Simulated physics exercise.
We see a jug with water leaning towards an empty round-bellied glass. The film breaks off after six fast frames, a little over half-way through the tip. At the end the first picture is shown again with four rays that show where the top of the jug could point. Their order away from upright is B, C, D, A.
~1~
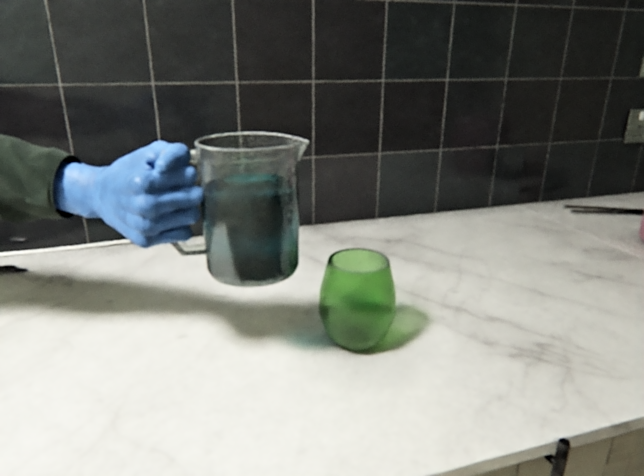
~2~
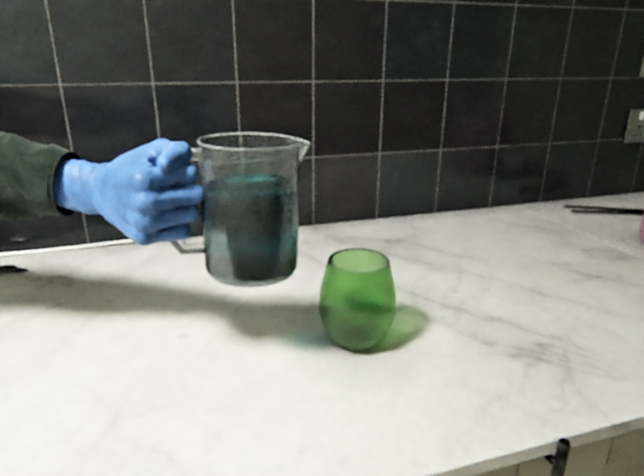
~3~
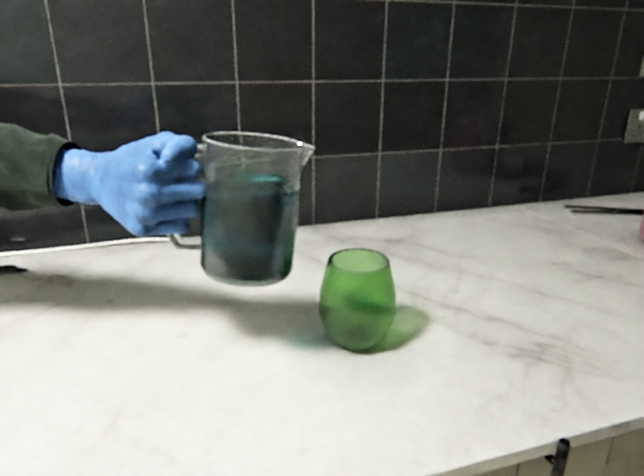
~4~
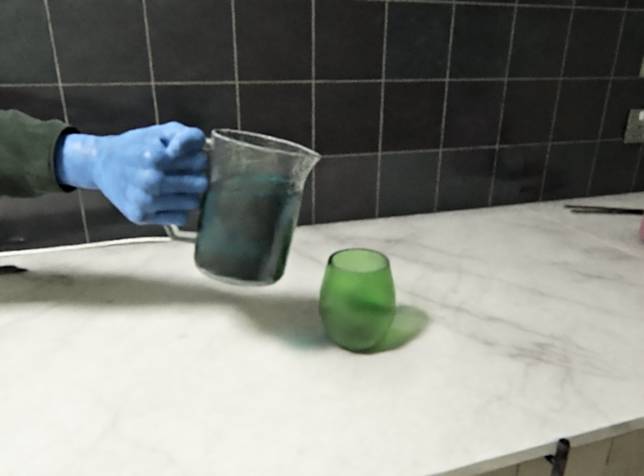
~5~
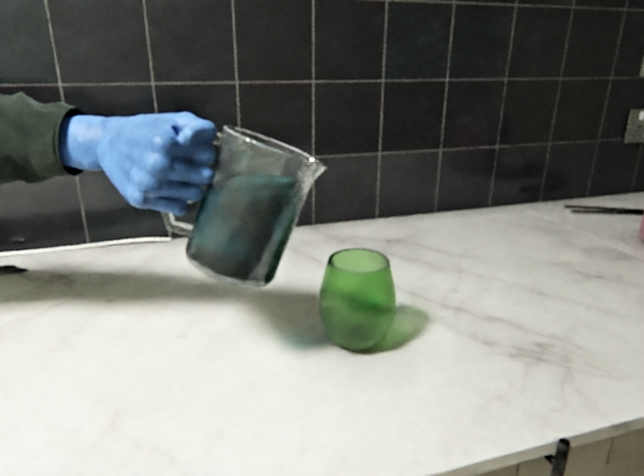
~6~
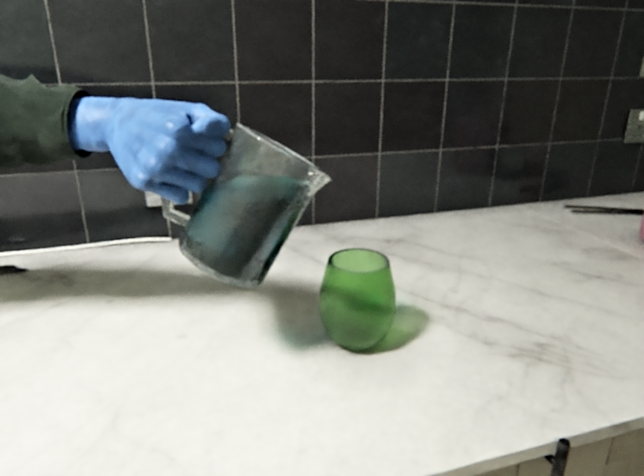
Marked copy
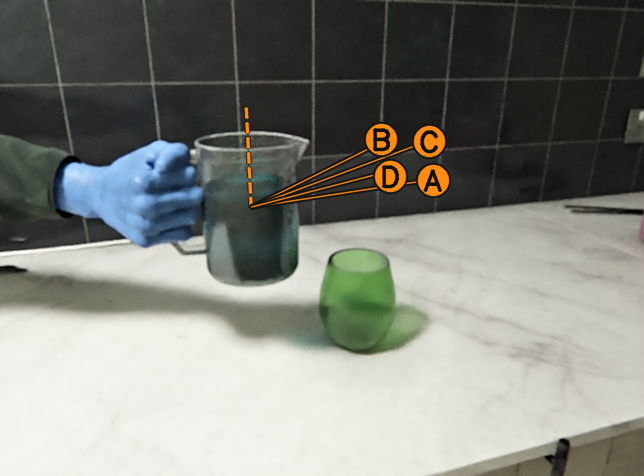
A blue-gloved hand held a clear jug of dark bluish water upright above a pale marble counter, then steadily tilted it rightward near an empty green round-bellied glass, with no water leaving the jug.
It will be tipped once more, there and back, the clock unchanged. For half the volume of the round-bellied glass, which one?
The answer is line B.
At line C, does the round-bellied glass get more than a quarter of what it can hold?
Yes, clearly.
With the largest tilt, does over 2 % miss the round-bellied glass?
Yes, it does.
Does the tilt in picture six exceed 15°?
Yes, it does.
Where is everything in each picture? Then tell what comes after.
Upright, lip at (307, 141); rim of the round-bellied glass round (359, 259); nothing has left yet.
Upright, lip at (308, 142); nothing has left yet.
Tipped about 6°, lip at (313, 147); nothing has left yet.
Tipped about 13°, lip at (319, 155); nothing has left yet.
Tipped about 22°, lip at (325, 166); nothing has left yet.
Tipped about 31°, lip at (329, 178); nothing has left yet.
On the marked copy, A at (416, 181); B at (367, 149); C at (413, 146); D at (373, 175).
With A, the round-bellied glass ends with about 82 % of what it can hold; 14 % of the water is spilt.
With B, the round-bellied glass ends with about 49 % of what it can hold.
With C, the round-bellied glass ends with about 63 % of what it can hold; 3 % of the water is spilt.
With D, the round-bellied glass ends with about 69 % of what it can hold; 11 % of the water is spilt.
